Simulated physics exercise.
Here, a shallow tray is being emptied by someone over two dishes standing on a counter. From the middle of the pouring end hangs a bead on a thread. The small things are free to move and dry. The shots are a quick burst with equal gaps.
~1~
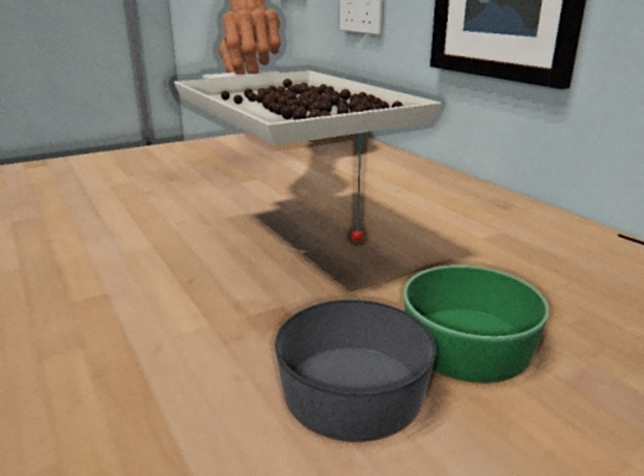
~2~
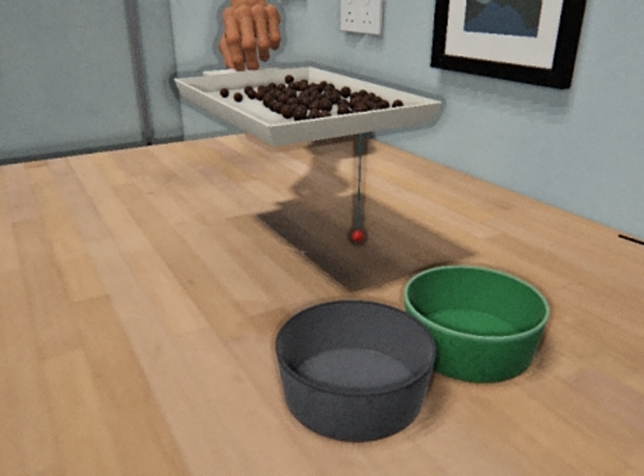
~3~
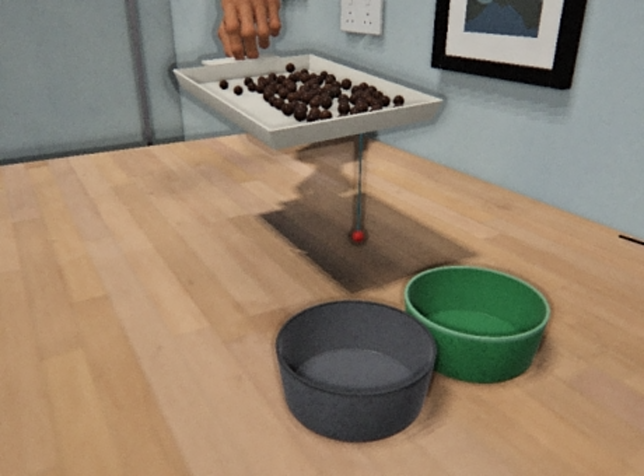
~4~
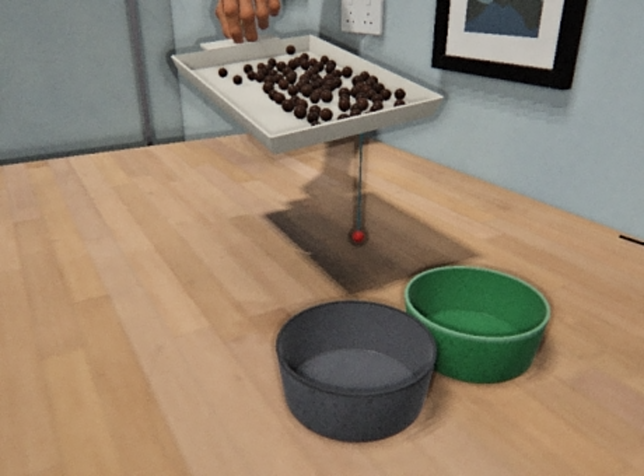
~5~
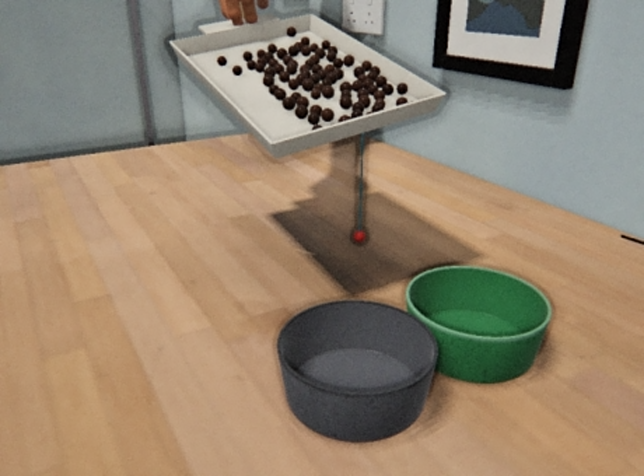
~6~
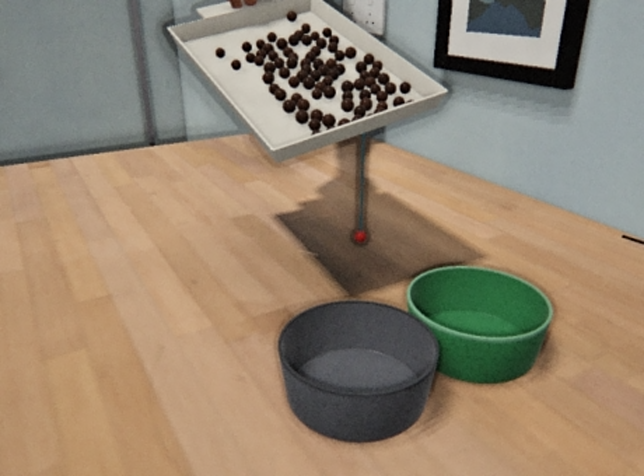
In this clip, a hand raises the far side of a shallow white tray of chocolate balls above a grey dish and a green dish, and the tray slants increasingly toward its near left corner as the balls spread and shift.
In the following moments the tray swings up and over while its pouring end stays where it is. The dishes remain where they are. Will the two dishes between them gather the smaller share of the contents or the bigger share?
Between them the dishes gather the smaller share.
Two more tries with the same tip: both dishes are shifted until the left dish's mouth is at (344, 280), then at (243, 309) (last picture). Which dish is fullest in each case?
First the left dish, then the dish on the left.
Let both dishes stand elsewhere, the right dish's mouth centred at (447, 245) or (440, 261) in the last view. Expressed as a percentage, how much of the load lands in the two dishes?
Trial 1: 40 percent; trial 2: 60 percent.
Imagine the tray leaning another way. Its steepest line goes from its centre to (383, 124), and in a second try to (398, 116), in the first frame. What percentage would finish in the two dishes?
In turn 0 and 0 in a hundred.
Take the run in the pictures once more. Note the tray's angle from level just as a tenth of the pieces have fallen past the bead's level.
Reading: Some 65°.
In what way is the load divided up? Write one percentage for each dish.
Final split: Left dish some 0 per cent, right dish some 0 per cent.
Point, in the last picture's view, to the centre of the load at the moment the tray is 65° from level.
Close to (294, 156).
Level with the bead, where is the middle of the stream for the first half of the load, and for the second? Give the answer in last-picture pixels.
At (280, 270) for the first part, then at (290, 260) for the others.
Soon after the last picture, tray tipped steeply; about two thirds on the tray; a small part outside both; about a quarter in the air.
A little later, tray tipped past a quarter turn; a stray few on the tray; a stray few in the left dish; most outside both; a small part in the air.
Later still, tray tipped past a quarter turn; a stray few in the left dish; nearly all outside both.
By the end, tray tipped past a quarter turn; a stray few in the left dish; none in the right dish; nearly all outside both.
